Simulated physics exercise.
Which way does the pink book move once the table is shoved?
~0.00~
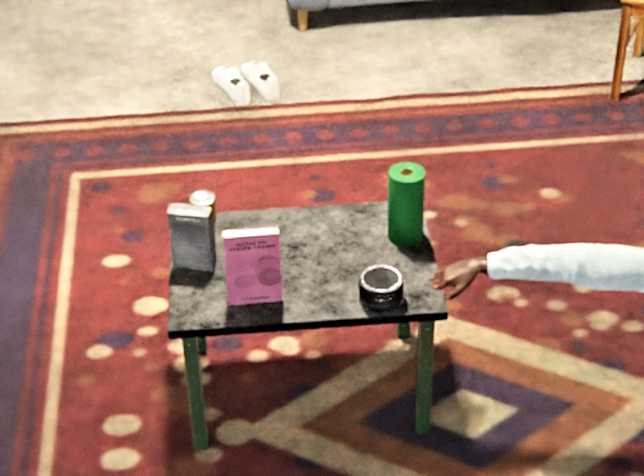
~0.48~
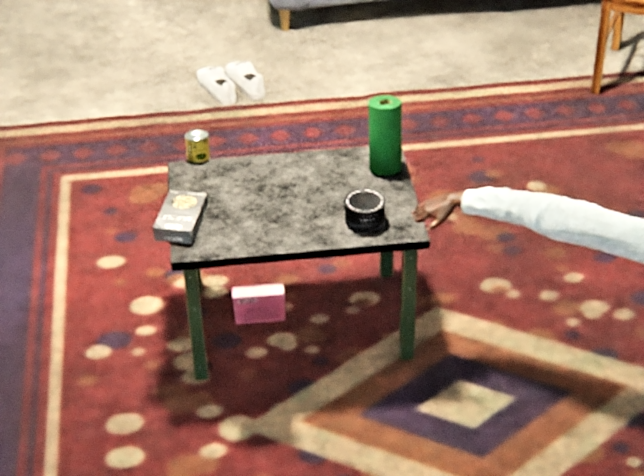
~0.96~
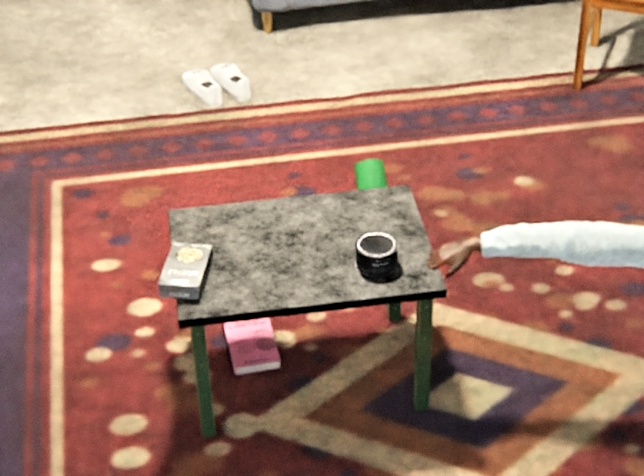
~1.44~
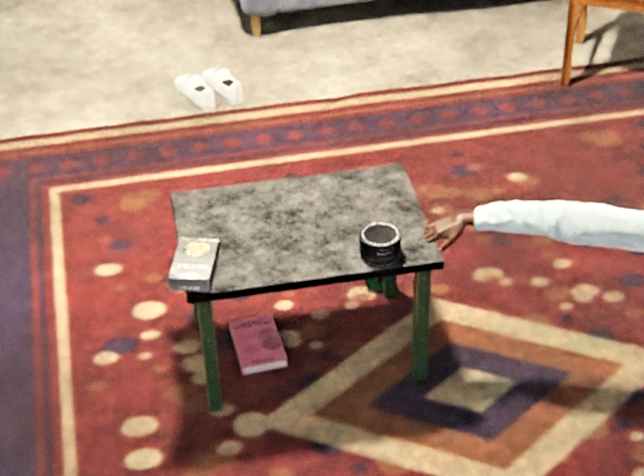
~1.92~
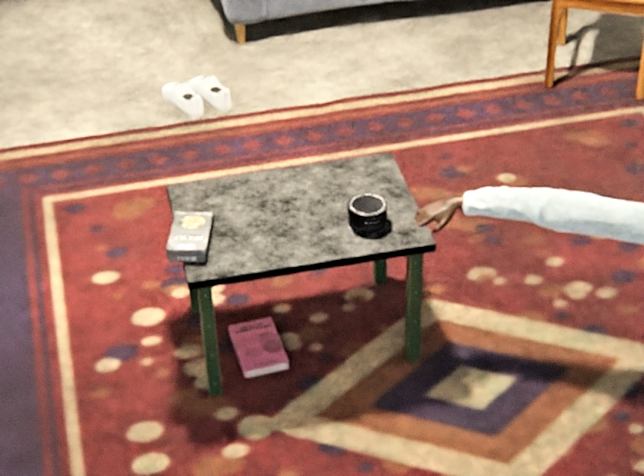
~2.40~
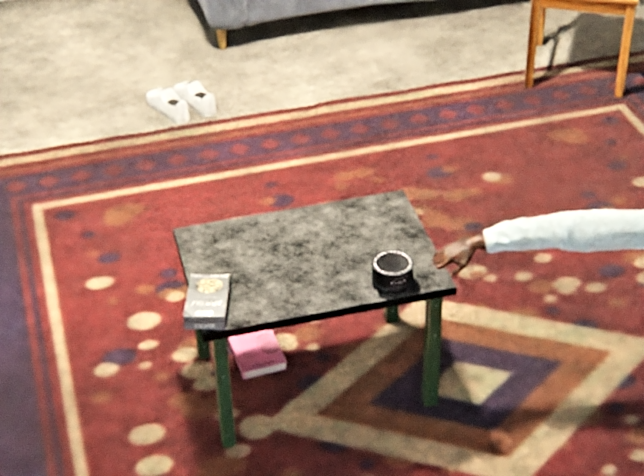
The pink book moves down, dropping off the near side of the table and ending up on the rug.
